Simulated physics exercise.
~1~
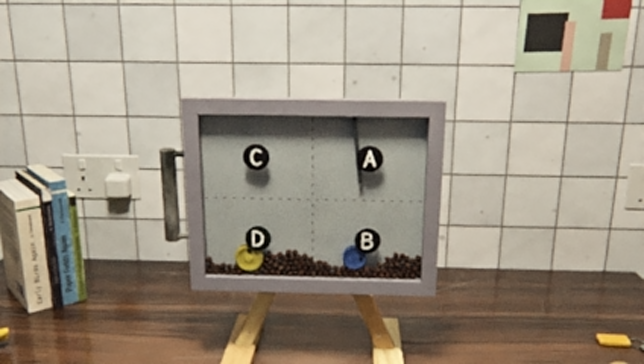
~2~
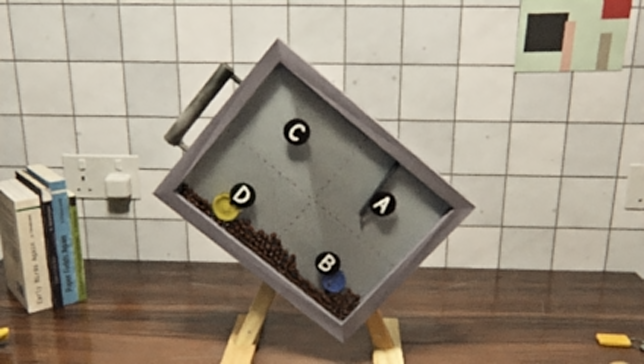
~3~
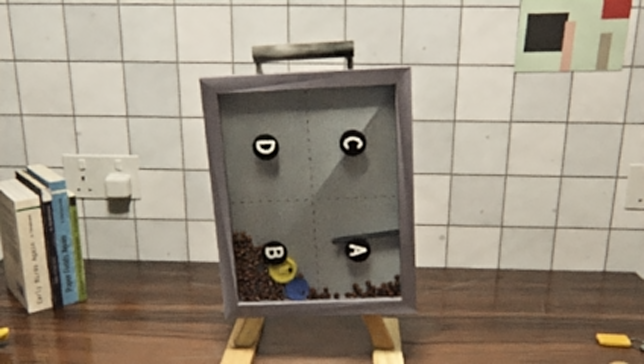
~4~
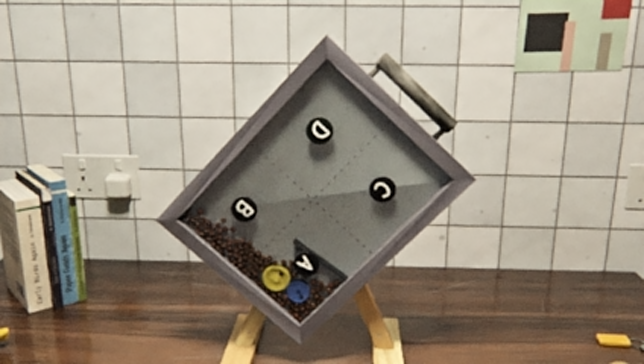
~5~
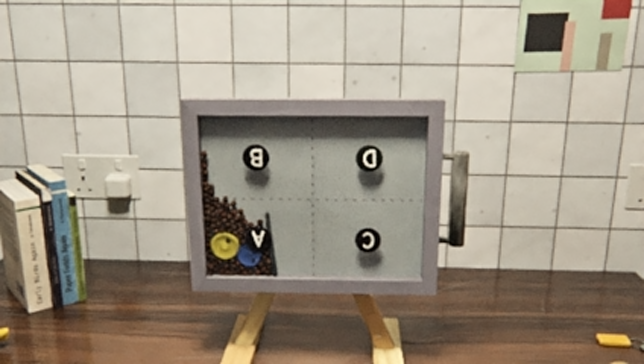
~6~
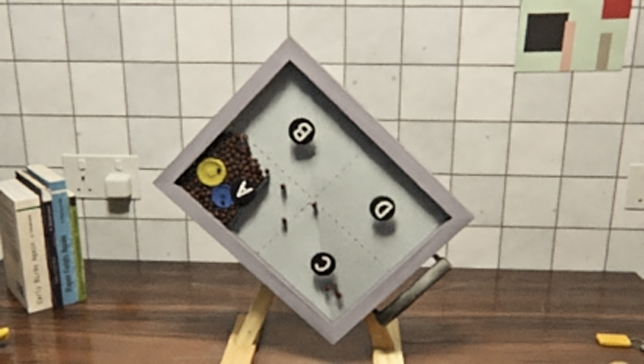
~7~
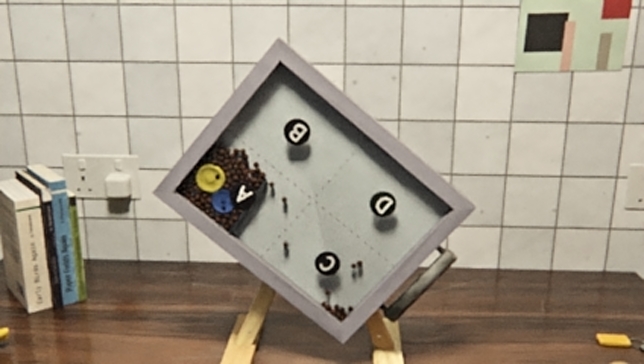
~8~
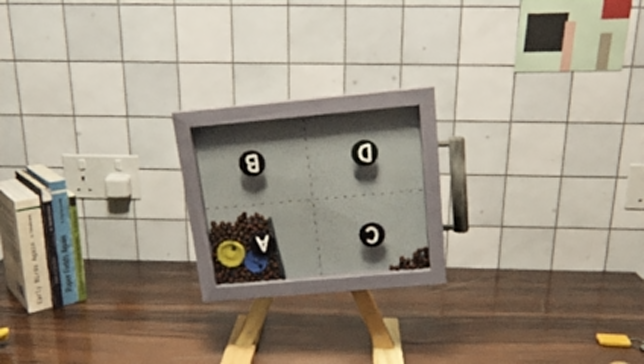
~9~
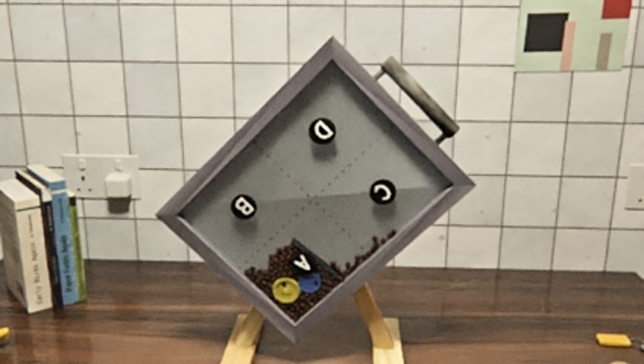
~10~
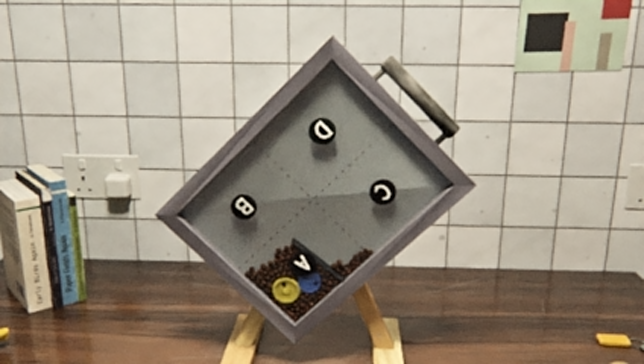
Framed box of dark beads turning clockwise past upside down, then swinging partway back, beads and both discs settling around A.
